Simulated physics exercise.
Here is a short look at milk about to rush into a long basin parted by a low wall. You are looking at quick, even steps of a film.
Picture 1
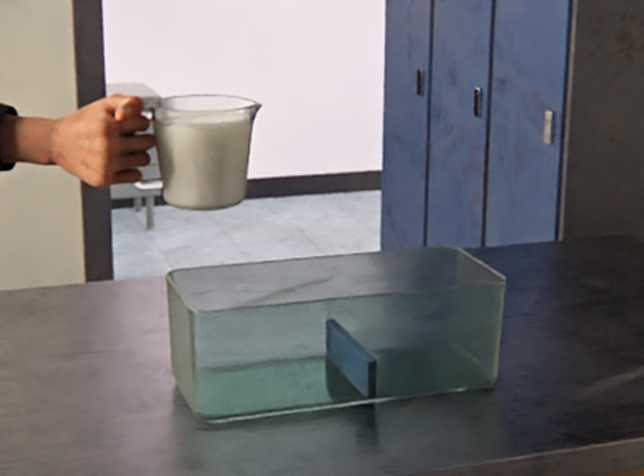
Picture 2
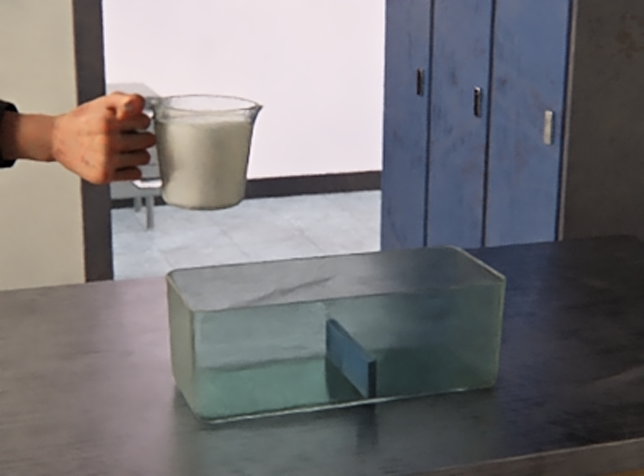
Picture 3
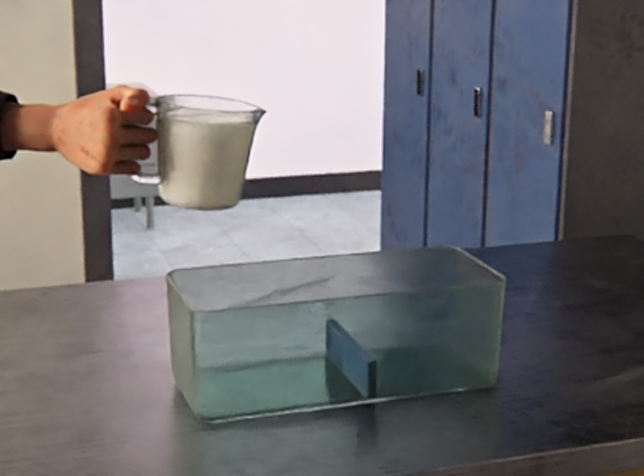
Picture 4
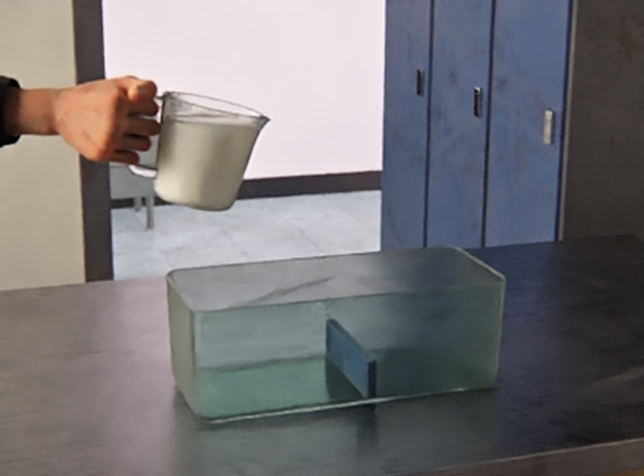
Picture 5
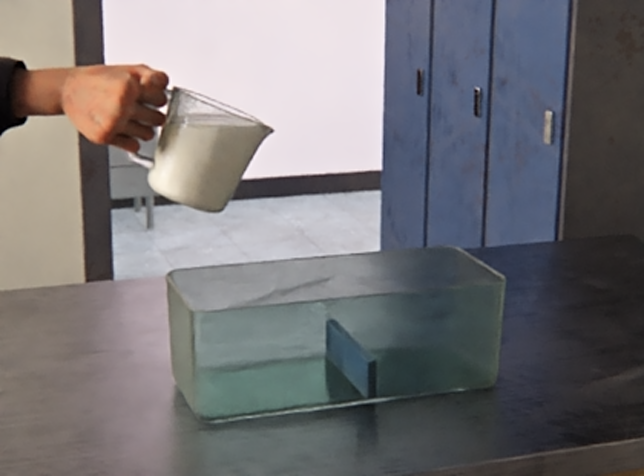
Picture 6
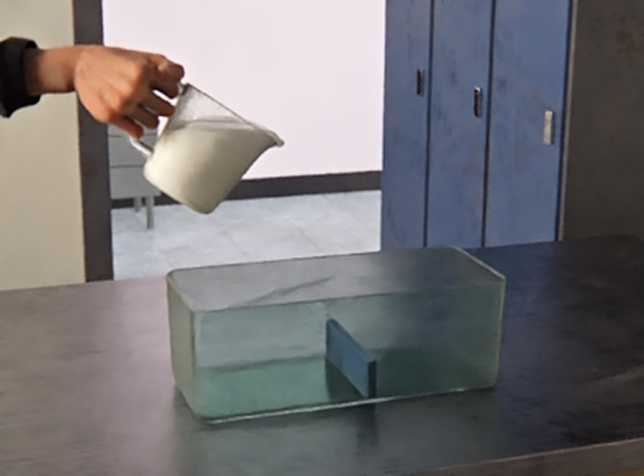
To begin with, a hand at the left holds a clear glass jug of milk almost level above a long glass basin with a low blue wall inside. The hand then tilts the jug to the right, slowly at first and then more steeply, and the milk shifts toward the lowered spout.
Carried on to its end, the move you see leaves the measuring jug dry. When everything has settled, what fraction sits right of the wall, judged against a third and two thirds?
I expect the share right of the wall to be below a third.
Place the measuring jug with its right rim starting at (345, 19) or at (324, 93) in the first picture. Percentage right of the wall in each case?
Try one: 90 %; try two: 80 %.
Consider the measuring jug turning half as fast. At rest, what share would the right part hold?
About 10 %.
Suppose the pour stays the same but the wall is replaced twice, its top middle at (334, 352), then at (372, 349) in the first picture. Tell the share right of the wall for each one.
Respectively 30 and 15 per cent, approximately.
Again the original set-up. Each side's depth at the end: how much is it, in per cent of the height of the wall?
Left of the wall 40 %, right of the wall 0 %.
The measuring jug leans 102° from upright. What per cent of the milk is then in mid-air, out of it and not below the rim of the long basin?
I'd put it near 30 per cent.
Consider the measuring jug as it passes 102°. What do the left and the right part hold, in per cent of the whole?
So the left part has 25 percent, while the right part has 0.
A moment on, the measuring jug is tipped right over and 40 per cent is still to pour, 27 is left of the wall and 2 right of it.
Next, the measuring jug is tipped right over and 2 per cent is still to pour, 87 is left of the wall and 3 right of it.
Then the measuring jug is tipped right over and 0 per cent is still to pour, 89 is left of the wall and 7 right of it.
Later the measuring jug is tipped right over and 0 per cent is still to pour, 89 is left of the wall and 8 right of it.
At rest 89 per cent lies left of the wall, 8 right of it and 4 outside.
